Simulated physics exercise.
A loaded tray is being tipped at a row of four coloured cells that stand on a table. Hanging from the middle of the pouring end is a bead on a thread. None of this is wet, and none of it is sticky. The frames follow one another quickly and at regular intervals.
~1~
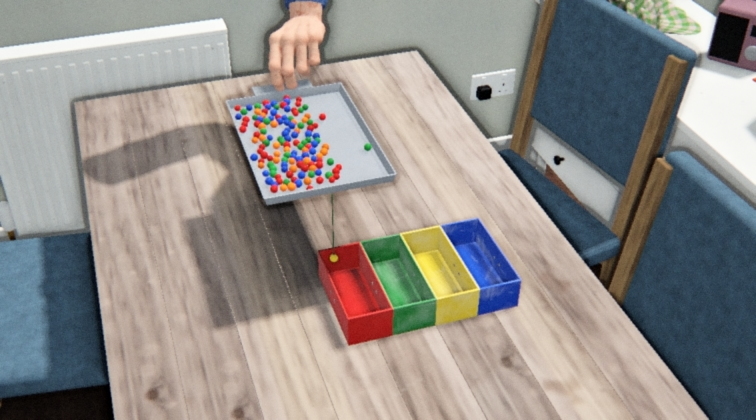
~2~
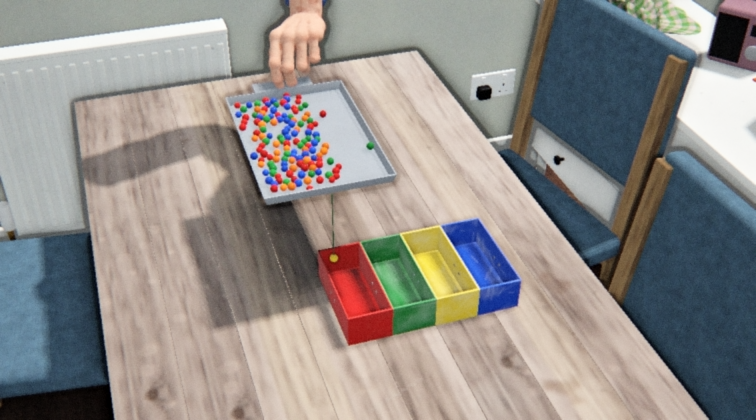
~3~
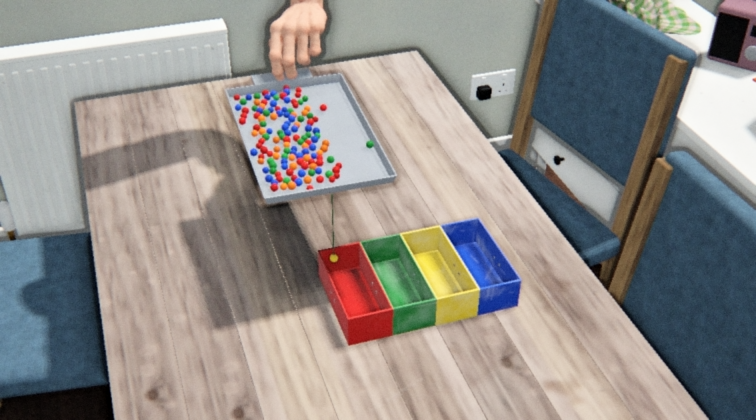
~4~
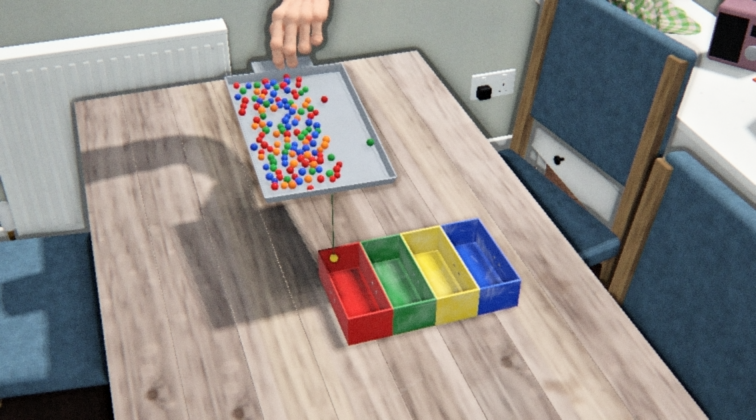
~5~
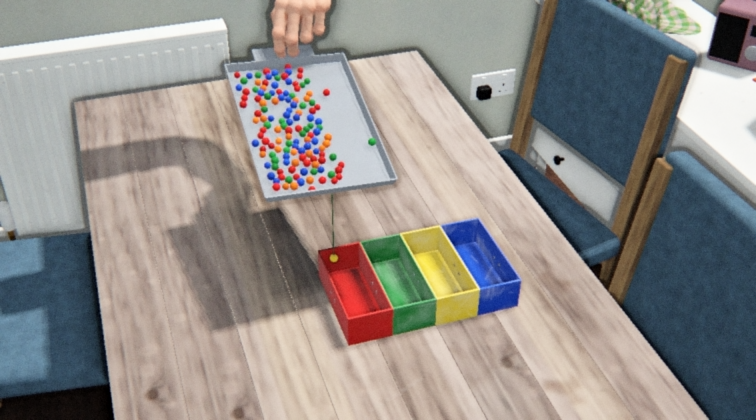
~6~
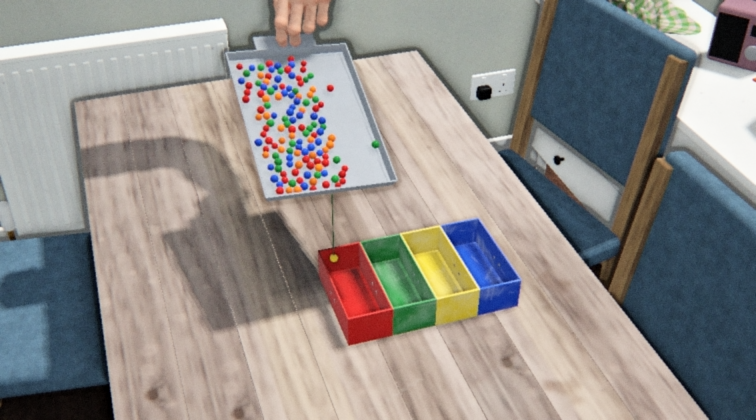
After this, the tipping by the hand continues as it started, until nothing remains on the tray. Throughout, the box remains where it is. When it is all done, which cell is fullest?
Fullest: The green cell.
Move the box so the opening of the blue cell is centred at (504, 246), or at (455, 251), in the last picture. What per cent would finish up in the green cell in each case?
Approximately 20 percent, followed by approximately 30 percent.
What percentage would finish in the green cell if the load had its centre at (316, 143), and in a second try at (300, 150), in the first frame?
First case: Some 50 %; second case: Some 50 %.
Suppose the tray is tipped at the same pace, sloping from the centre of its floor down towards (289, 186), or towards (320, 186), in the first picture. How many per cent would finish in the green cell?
First heading roughly 0 %, second roughly 10 %.
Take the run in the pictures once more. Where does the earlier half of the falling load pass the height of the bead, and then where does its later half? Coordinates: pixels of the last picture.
First close to (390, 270), next close to (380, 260).
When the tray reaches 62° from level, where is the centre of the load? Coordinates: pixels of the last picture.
Somewhere around pixel (356, 188) in the last picture.
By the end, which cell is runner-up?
It's the red cell.
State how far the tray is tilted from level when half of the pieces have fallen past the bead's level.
It is at around 80 degrees by then.
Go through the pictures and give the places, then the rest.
The first picture shows corners of the pouring end (267, 196) and (393, 173), level; middle of the load (287, 145), round plastic beads; bead on its thread (334, 258); red cell (370, 324); green cell (414, 314); yellow cell (457, 304); blue cell (499, 295).
The second picture shows corners of the pouring end (267, 196) and (393, 173), level; middle of the load (287, 144).
The third picture shows corners of the pouring end (267, 196) and (393, 174), tipped barely, lowest at the right corner; middle of the load (287, 140).
The fourth picture shows corners of the pouring end (267, 195) and (394, 176), tipped a little, lowest at the right corner; middle of the load (287, 135).
The fifth picture shows corners of the pouring end (268, 195) and (394, 177), tipped a little, lowest at the right corner; middle of the load (289, 131).
The sixth picture shows corners of the pouring end (268, 195) and (394, 179), tipped clearly, lowest at the right corner; middle of the load (292, 130), almost all on the move; red cell (370, 324); green cell (414, 314); yellow cell (457, 304); blue cell (499, 295).
Just after the last frame, tray tipped steeply; roughly two thirds on the tray; about a tenth in the green cell; just a few in the red cell; just a few in the yellow cell; roughly a quarter falling or outside the box.
A moment on, tray tipped right over; about a tenth on the tray; roughly a third in the green cell; roughly a quarter in the red cell; just a few in the yellow cell; just a few in the blue cell; roughly a quarter falling or outside the box.
Further on, tray tipped past a quarter turn; roughly half in the green cell; roughly a third in the red cell; just a few in the yellow cell; just a few in the blue cell; about a tenth falling or outside the box.
When it is over, tray tipped past a quarter turn; roughly half in the green cell; roughly a third in the red cell; just a few in the yellow cell; just a few in the blue cell; about a tenth outside the box.
